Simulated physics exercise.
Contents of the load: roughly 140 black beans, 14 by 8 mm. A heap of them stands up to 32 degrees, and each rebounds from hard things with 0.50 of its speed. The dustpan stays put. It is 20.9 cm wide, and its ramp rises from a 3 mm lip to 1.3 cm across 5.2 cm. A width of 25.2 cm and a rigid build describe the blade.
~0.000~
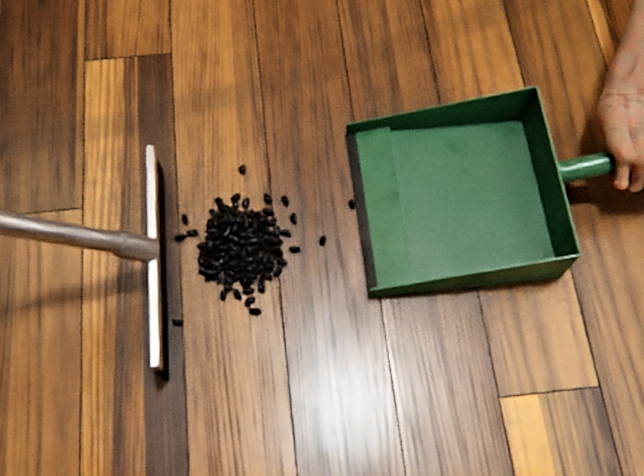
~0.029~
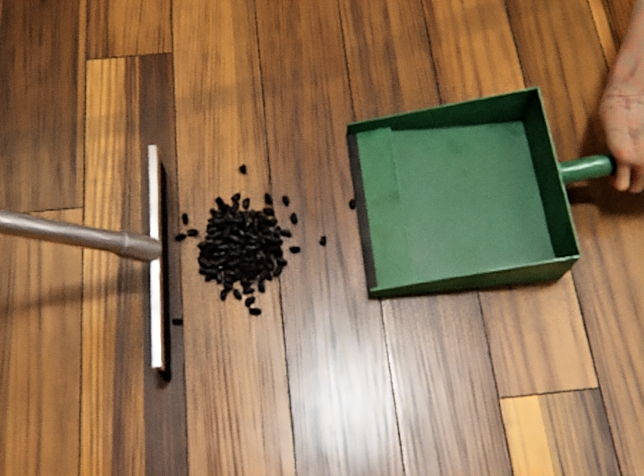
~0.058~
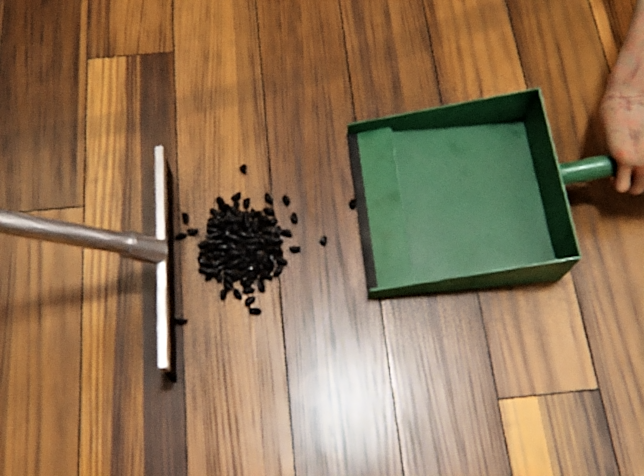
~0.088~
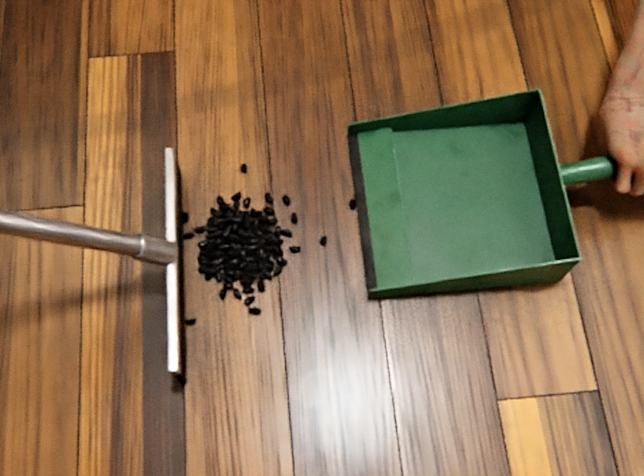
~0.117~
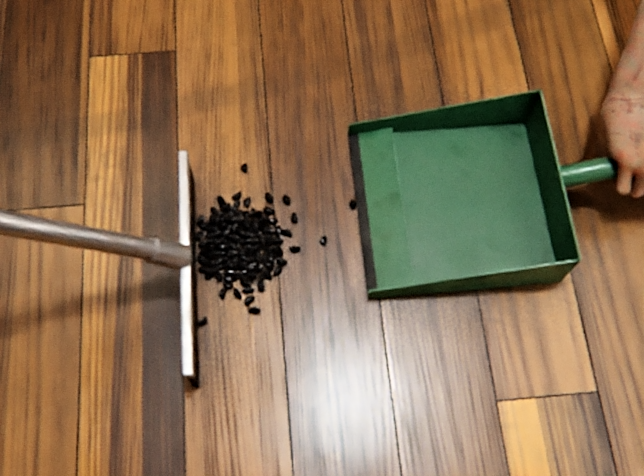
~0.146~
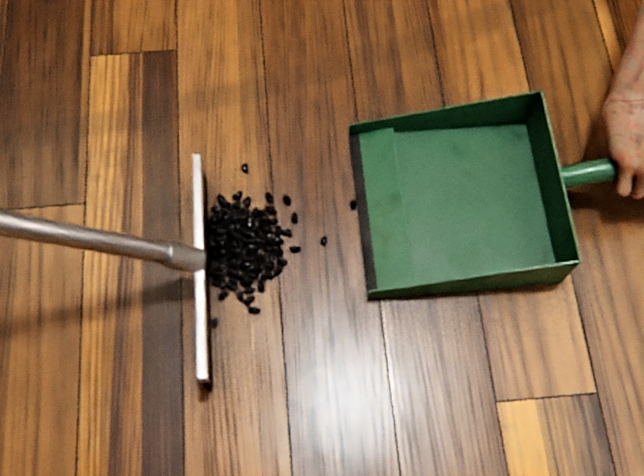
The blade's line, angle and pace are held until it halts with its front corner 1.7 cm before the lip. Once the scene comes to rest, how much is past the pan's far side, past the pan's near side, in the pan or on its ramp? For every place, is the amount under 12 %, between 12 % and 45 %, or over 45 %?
Past the pan's far side: Under 12 %; past the pan's near side: Between 12 % and 45 %; in the pan or on its ramp: Between 12 % and 45 %.
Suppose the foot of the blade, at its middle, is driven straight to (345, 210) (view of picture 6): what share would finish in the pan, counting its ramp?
Share caught: Approx. 65 %.
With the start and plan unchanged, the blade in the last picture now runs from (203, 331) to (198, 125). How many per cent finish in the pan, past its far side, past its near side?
Final per cent - pan 50, far 5, near 5.
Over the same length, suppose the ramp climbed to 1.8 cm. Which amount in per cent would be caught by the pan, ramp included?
About 35 %.
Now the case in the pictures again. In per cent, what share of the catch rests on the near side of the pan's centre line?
Some 90 per cent.
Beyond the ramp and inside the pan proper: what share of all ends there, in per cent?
Estimate: Close to 5 per cent of the total.
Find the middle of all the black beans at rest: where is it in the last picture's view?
Somewhere near (372, 259) in the last picture.
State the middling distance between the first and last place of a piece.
16 cm or thereabouts.
After 0.31 s, middle of the blade 10 cm from the lip; 0 % over the lip, far side 0 %, near side 10 %.
Then, at 0.42 s, middle of the blade 4 cm from the lip; 5 % over the lip, far side 0 %, near side 20 %.
Then, at 0.66 s, middle of the blade 2 cm from the lip; 40 % over the lip, far side 0 %, near side 25 %.
At rest (2.5 s), far side 0 %, near side 25 %, pan 40 %, in front of the lip or behind the blade 35 %.
